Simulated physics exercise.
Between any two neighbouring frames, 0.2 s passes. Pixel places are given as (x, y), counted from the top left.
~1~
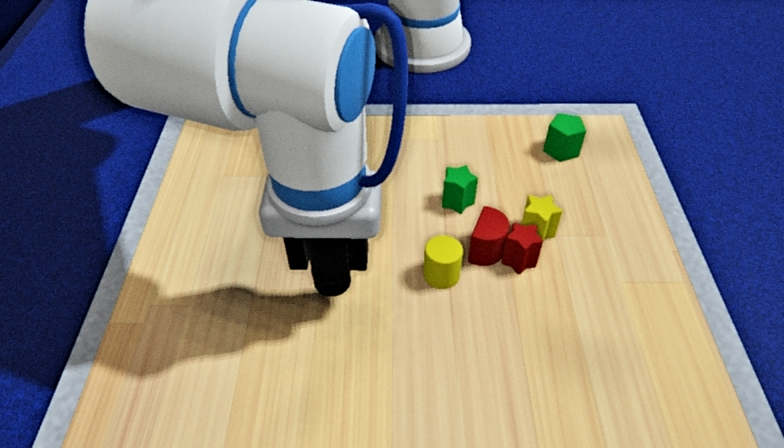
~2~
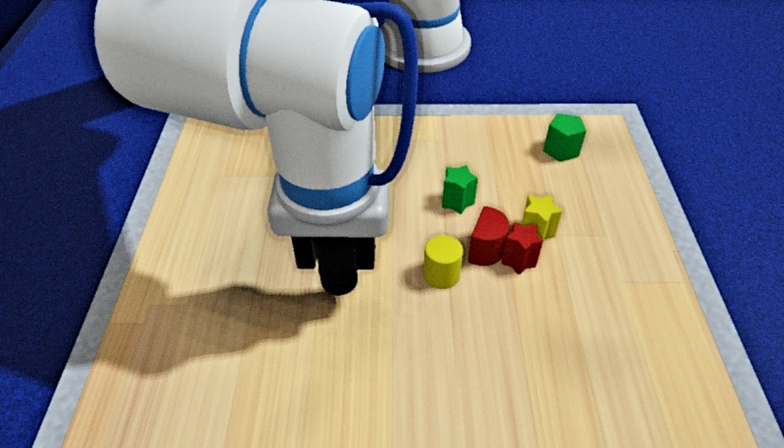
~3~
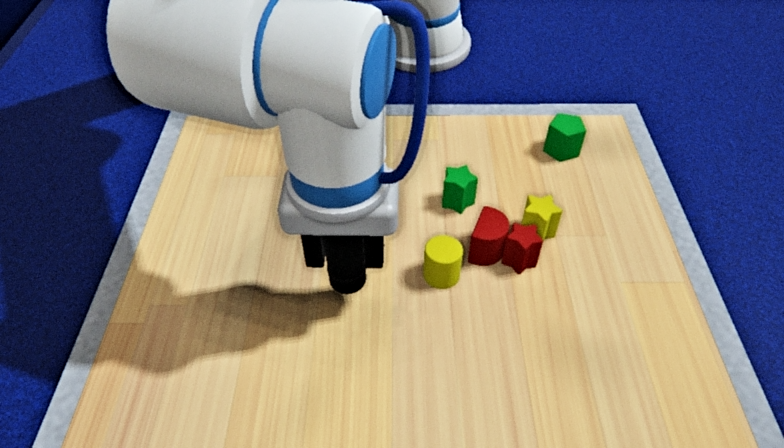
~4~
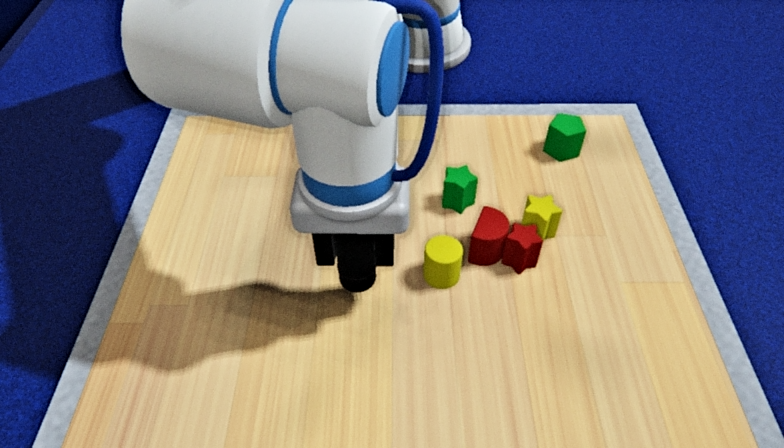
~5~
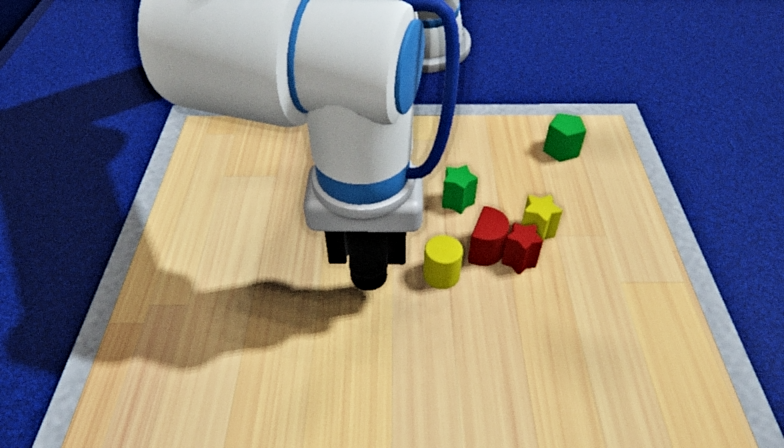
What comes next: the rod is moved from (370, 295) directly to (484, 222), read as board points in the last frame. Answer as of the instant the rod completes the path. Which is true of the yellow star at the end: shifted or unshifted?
The yellow star does not move.
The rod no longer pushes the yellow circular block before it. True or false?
It is true.
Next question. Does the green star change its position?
I'd say no.
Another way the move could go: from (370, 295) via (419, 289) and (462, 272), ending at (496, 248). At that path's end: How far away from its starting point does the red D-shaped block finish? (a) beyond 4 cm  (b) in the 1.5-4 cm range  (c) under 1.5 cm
My answer is option a.
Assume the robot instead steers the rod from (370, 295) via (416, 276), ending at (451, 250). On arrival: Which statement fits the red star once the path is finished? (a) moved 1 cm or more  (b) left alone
The one that fits is a, moved 1 cm or more.
On the path given first. One third of the way, rod at (413, 251); yellow circular block at (450, 247).
Two thirds of the way, rod at (452, 226); yellow circular block at (474, 241); red D-shaped block at (501, 224), turned 35° anticlockwise; red star at (533, 235).
At the end, rod at (486, 203); yellow circular block at (474, 241); green star not moved; red D-shaped block at (508, 217), turned 15° clockwise; red star at (536, 235); yellow star not moved.
